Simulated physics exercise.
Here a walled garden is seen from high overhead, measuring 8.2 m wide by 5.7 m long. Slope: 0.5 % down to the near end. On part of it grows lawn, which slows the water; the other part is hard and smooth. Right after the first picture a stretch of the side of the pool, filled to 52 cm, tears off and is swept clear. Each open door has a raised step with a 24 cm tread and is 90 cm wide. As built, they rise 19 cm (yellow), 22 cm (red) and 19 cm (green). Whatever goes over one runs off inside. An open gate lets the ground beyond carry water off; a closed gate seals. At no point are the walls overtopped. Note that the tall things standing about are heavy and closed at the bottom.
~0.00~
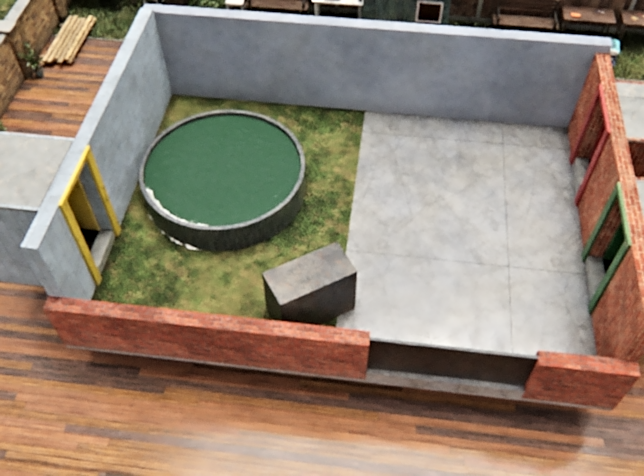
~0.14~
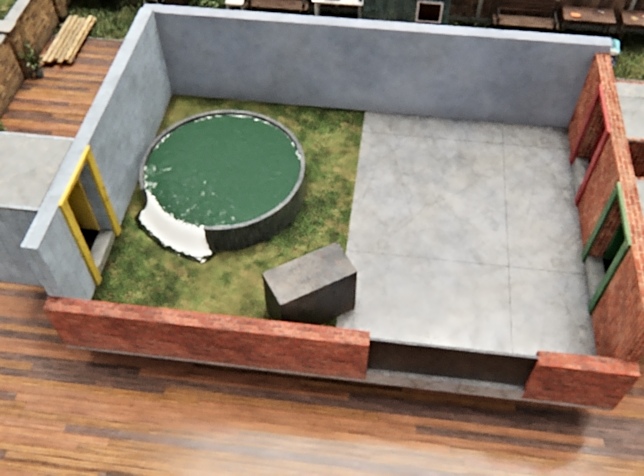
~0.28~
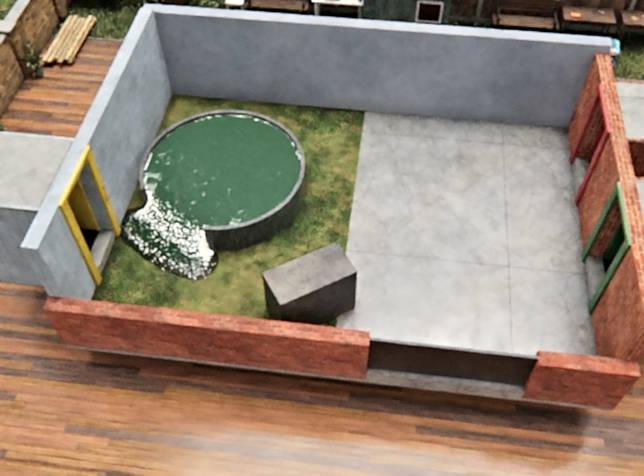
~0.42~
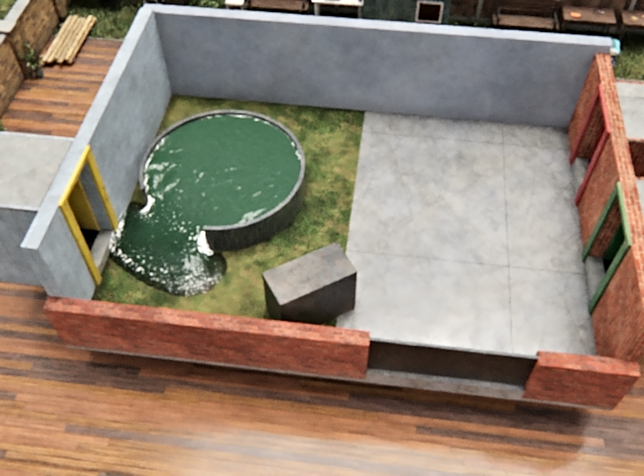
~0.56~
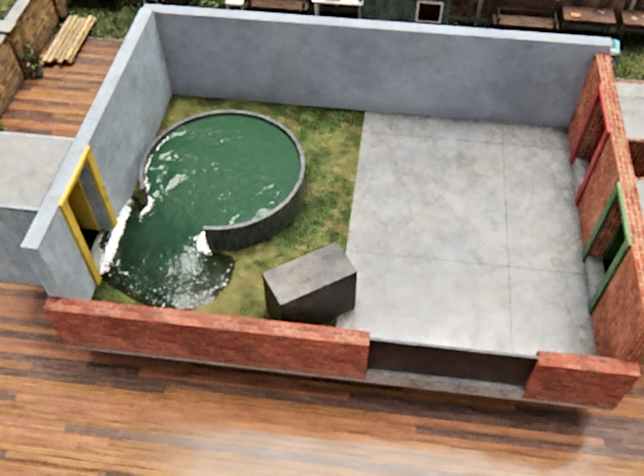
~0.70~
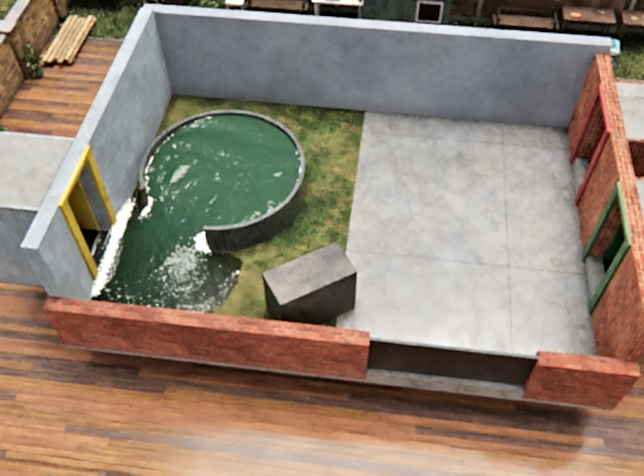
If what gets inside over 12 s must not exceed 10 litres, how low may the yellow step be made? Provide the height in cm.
Around 31 cm.
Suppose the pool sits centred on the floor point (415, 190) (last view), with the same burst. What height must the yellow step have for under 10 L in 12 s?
About 13.5 cm.
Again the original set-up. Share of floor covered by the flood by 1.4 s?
Approximately 15 % of it.
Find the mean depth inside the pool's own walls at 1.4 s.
Average depth: Approx. 40 cm.
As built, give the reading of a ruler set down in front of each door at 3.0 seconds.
Yellow 33, red 0, green 0 cm.
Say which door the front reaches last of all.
That would be the red one, last in line.
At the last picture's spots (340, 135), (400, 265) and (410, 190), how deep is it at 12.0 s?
Approx. 5 / 2 / 3 cm.
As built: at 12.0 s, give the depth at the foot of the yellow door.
12.0 cm.
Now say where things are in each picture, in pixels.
The first frame shows still water, 52 cm deep, in the pool at (223, 168); the yellow door at (92, 220) is dry.
In the second frame, the front is at (195, 258), 0.3 m from the gap at (171, 229); 0.3 m2 of floor is wet, 52 cm left at the back.
In the third frame, the front is at (187, 274), 0.6 m from the gap at (171, 230); 1.1 m2 of floor is wet, 52 cm left at the back.
In the fourth frame, the gap is at (171, 231), the front 1.0 m out at (174, 291); the back of the pool holds 52 cm.
In the fifth frame, water pours out at (171, 231) and has run 1.4 m, to (102, 274); about 8 cm deep outside, 52 cm at the back.
In the sixth frame, the gap is at (171, 230), the front 1.8 m out at (92, 298); the back of the pool holds 52 cm; water is at the yellow door at (92, 220).
After 1.4 s water covers 15 % of the floor, deepest (52 cm) near (85, 316); 31 cm at the yellow door, 7 litres in over its 19 cm step.
After 3.0 s water covers 20 % of the floor, deepest (38 cm) near (270, 337); 33 cm at the yellow door, 93 litres in over its 19 cm step.
After 12.0 s water covers 100 % of the floor, deepest (13 cm) near (81, 326); 12 cm at the yellow door, 157 litres in over its 19 cm step.
At the yellow door as built, the water arrived by 0.6 s and peaked near 34 cm at 2.6 s.
Run again over the same 12 s with other heights there, 47 litres in over 26 cm, 1 litre over 35 cm. The limit of 10 litres is kept from about 31 cm up.
